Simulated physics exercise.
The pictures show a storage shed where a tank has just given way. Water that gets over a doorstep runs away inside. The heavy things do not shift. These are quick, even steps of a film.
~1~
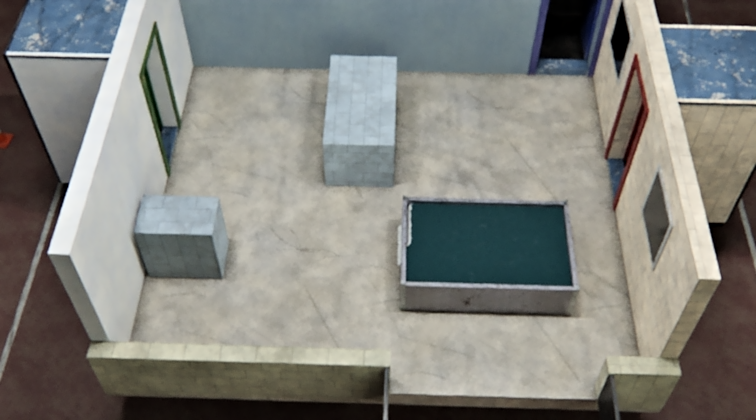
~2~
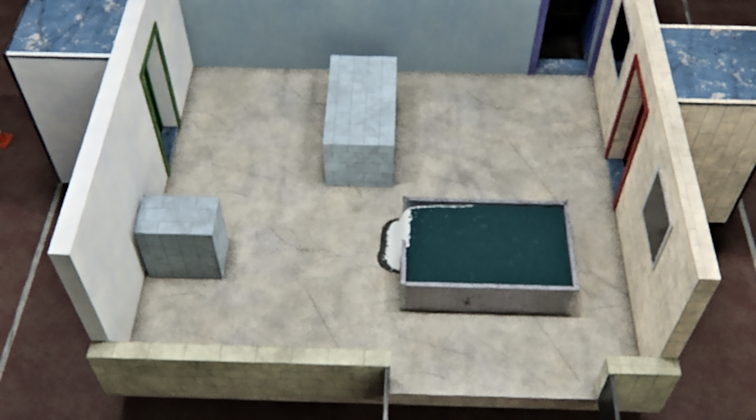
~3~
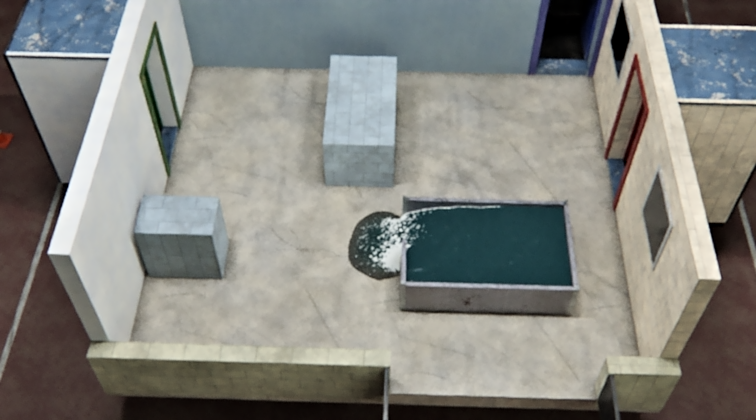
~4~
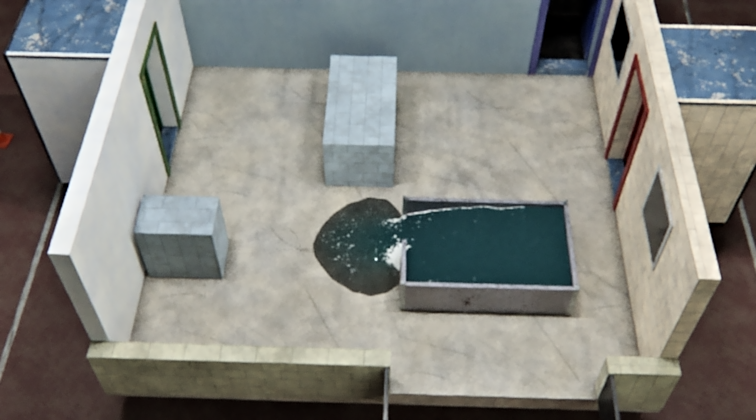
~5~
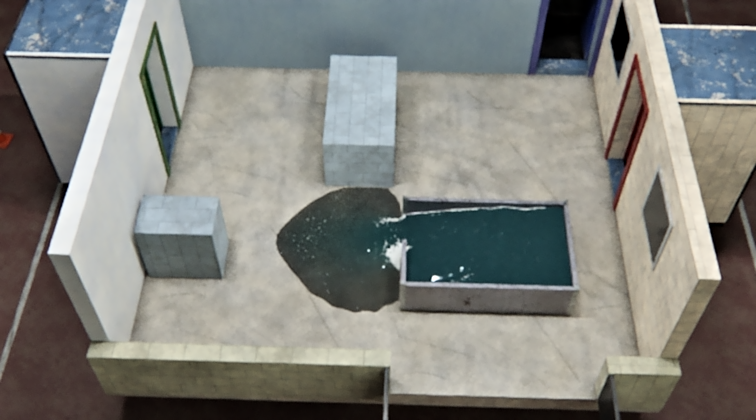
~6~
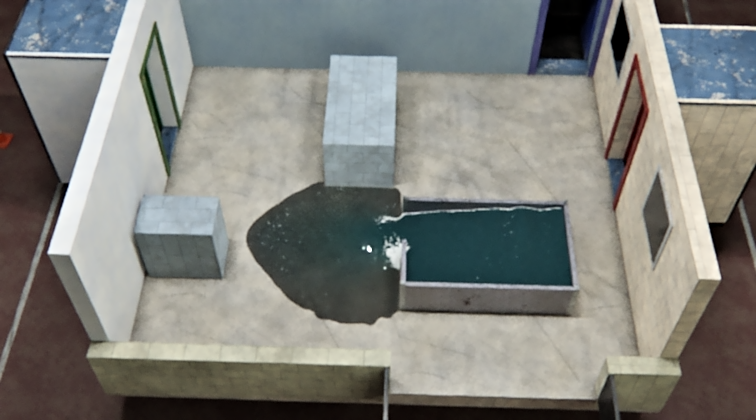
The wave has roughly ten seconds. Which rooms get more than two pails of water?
In the end: The blue door stays under that; the red door stays under that; the green door takes more than that.
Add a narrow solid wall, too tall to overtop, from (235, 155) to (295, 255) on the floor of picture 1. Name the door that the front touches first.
The green one.
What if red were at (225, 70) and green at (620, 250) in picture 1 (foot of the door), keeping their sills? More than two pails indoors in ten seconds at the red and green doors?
One by one: The red door is over, the green door stays under.
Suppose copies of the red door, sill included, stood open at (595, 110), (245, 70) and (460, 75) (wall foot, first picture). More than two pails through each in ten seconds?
In turn: Holds, goes over, keeps below it.
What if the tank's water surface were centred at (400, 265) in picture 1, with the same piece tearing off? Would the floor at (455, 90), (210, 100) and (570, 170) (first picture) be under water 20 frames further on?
One after the other: Dry, wet, not flooded.
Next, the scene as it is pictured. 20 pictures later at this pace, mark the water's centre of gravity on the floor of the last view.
Roughly at (345, 244).
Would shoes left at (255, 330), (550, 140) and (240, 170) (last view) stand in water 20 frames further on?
In turn: Flooded, clear, awash.
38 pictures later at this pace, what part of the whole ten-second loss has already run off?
Some 60 per cent.
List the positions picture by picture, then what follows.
The first picture shows still water in the open tank at (487, 245).
In the second picture, the front is at (385, 264), out from the gap at (406, 237).
In the third picture, the front is at (356, 260), out from the gap at (406, 239).
In the fourth picture, water pours out at (406, 239) and has run to (320, 248).
In the fifth picture, the front is at (285, 234), out from the gap at (406, 239).
In the sixth picture, the front is at (258, 227), out from the gap at (406, 239).
A moment on, water covers 20 % of the floor; the blue door not reached, the red door not reached, the green door not reached.
Next, water covers 35 % of the floor; the blue door not reached, the red door not reached, the green door under two buckets in.
Then, water covers 35 % of the floor; the blue door not reached, the red door not reached, the green door over two buckets in.
Later, water covers 55 % of the floor; the blue door not reached, the red door not reached, the green door over two buckets in.
In the end, water covers 80 % of the floor; the blue door wet at the sill, nothing in, the red door wet at the sill, nothing in, the green door over two buckets in.
